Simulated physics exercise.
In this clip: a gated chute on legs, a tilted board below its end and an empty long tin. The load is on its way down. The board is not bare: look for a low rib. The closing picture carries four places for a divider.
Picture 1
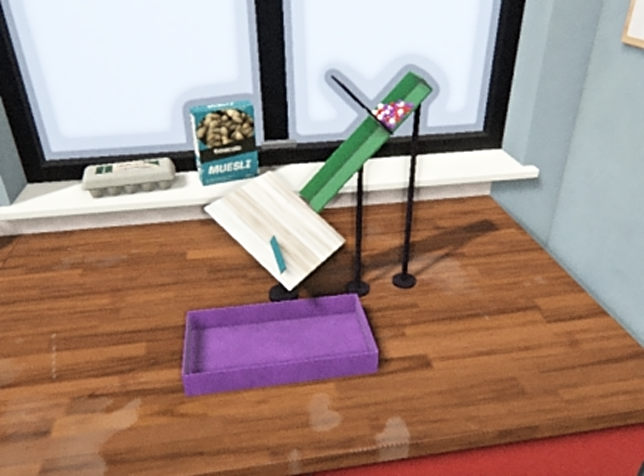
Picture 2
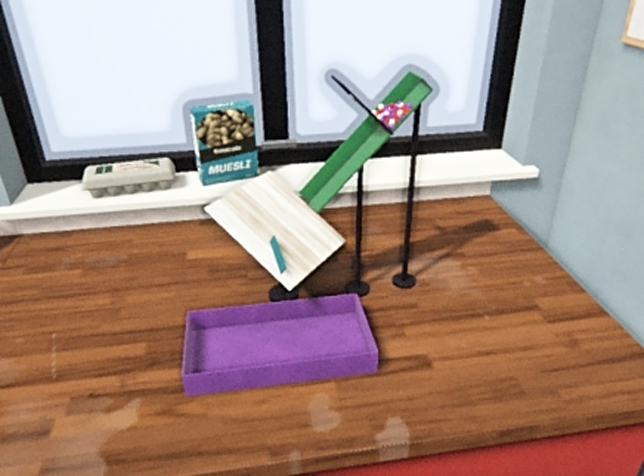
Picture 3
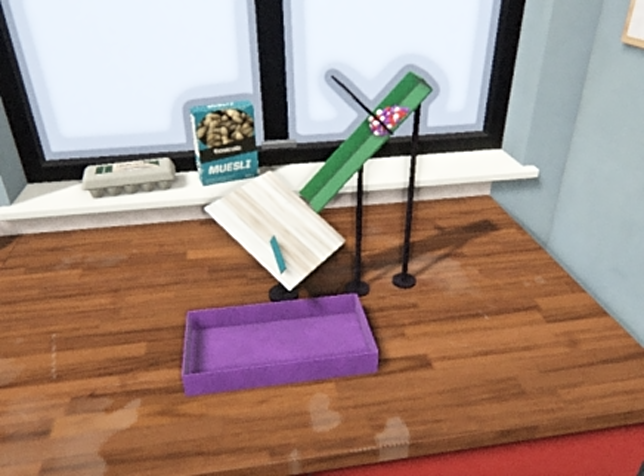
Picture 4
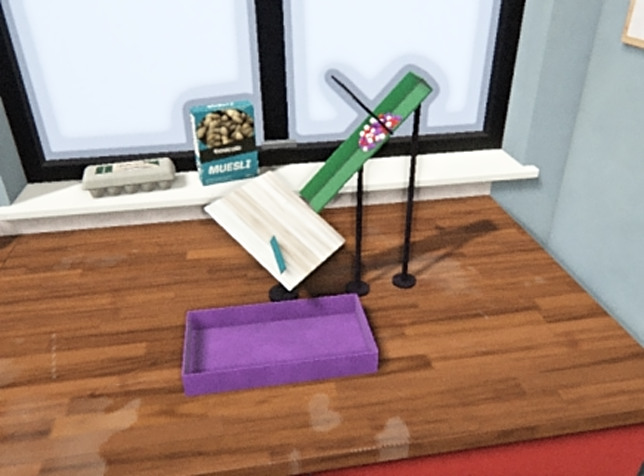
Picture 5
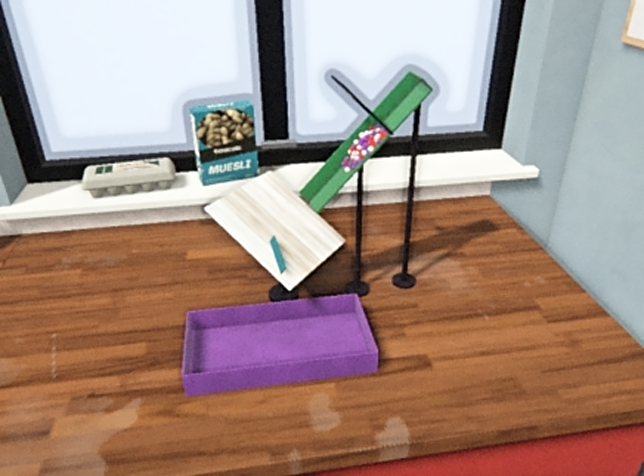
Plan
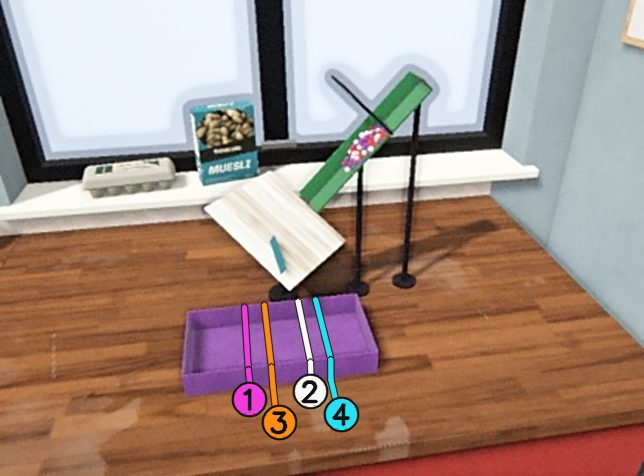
Colorful beads sliding down a green chute on black legs, above a tilted pale board and an empty purple tray.
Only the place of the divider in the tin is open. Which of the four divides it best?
Use line 4.
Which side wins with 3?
The right side.
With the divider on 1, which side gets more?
Right.
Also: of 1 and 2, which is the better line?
Here it is line 2.
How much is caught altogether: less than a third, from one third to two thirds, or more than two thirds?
More than two thirds.
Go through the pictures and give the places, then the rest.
The first picture shows load behind the gate at (389, 114), round plastic beads; lip of the chute at (313, 208), sloping fairly steeply.
The second picture shows middle of the board at (280, 225), tilted fairly steeply; middle of its low edge at (320, 263); of its high edge at (240, 188).
The third picture shows front corners of the tin at (183, 376) and (378, 352), empty; front of the load at (375, 133).
The fourth picture shows middle of the load at (374, 130); its front at (363, 147), about a quarter of the way to the lip; rib from (274, 235) to (286, 268).
The fifth picture shows middle of the load at (365, 144); its front at (348, 170), about half of the way to the lip.
On the marked copy, line 1 crosses the front rim at (248, 368); line 2 crosses the front rim at (310, 360); line 3 crosses the front rim at (271, 365); line 4 crosses the front rim at (330, 358).
With 1, of what is caught, a small part on the left of the divider, nearly all on the right.
With 2, of what is caught, about a quarter on the left of the divider, most on the right.
With 3, of what is caught, a small part on the left of the divider, most on the right.
With 4, of what is caught, about two thirds on the left of the divider, about a third on the right.
